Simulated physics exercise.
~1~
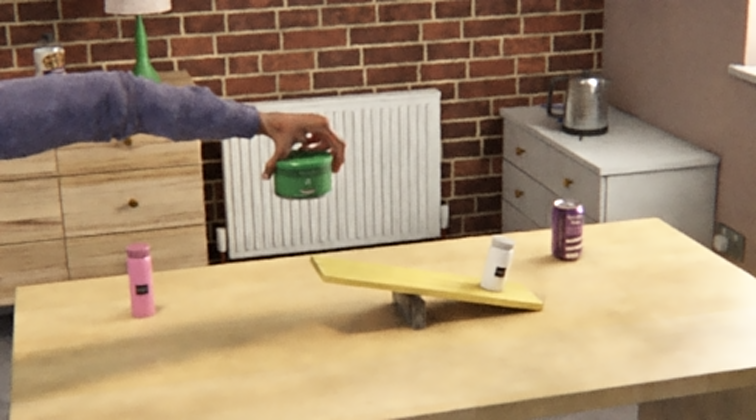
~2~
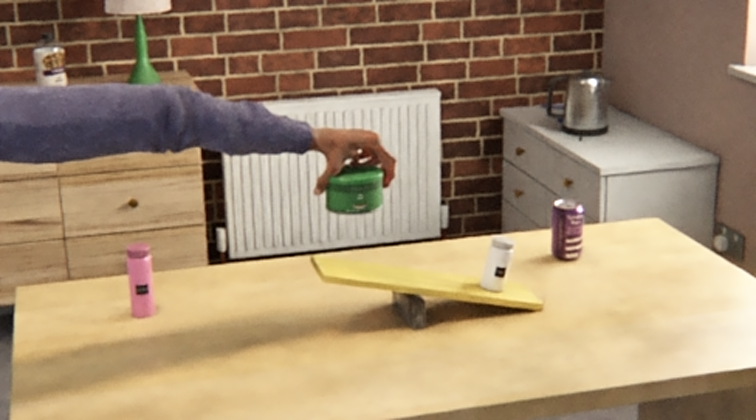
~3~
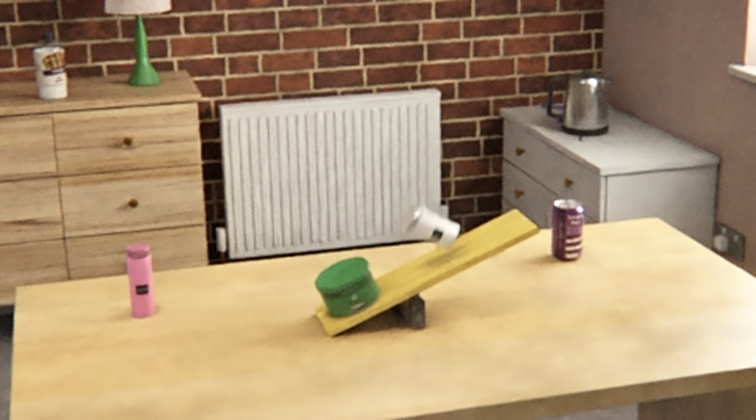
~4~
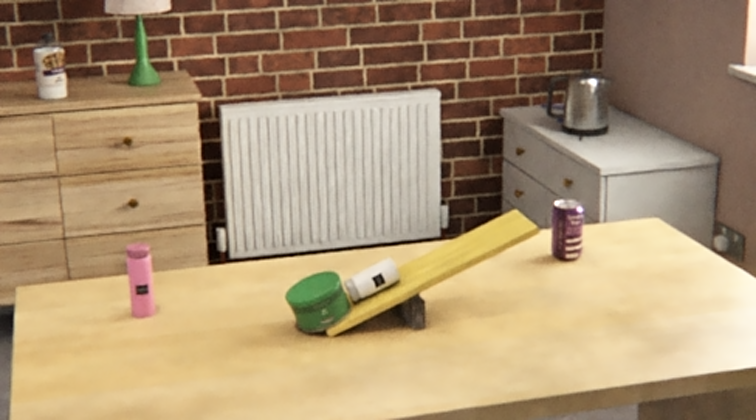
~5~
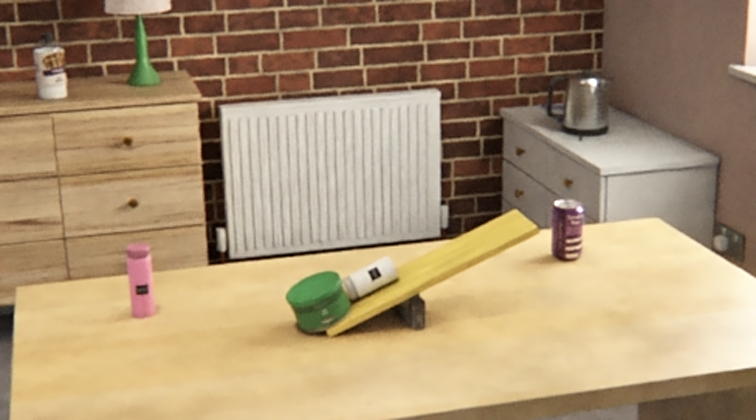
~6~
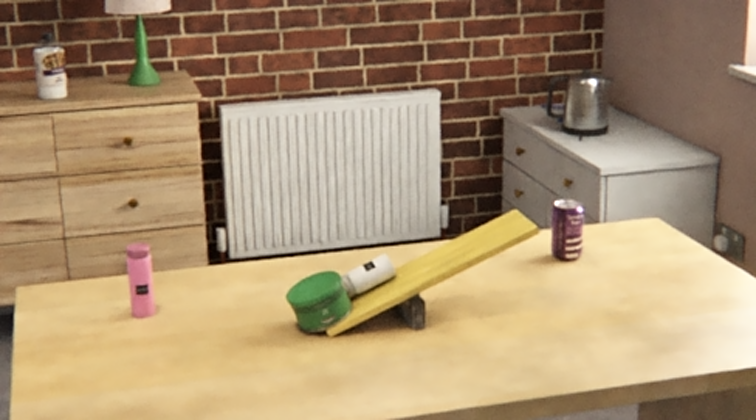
On a wooden table, a hand dropped a green tub onto the raised left end of a yellow plank, which tipped the other way and tossed up a white shaker; the shaker ended lying on the plank against the tub at its lowered end.
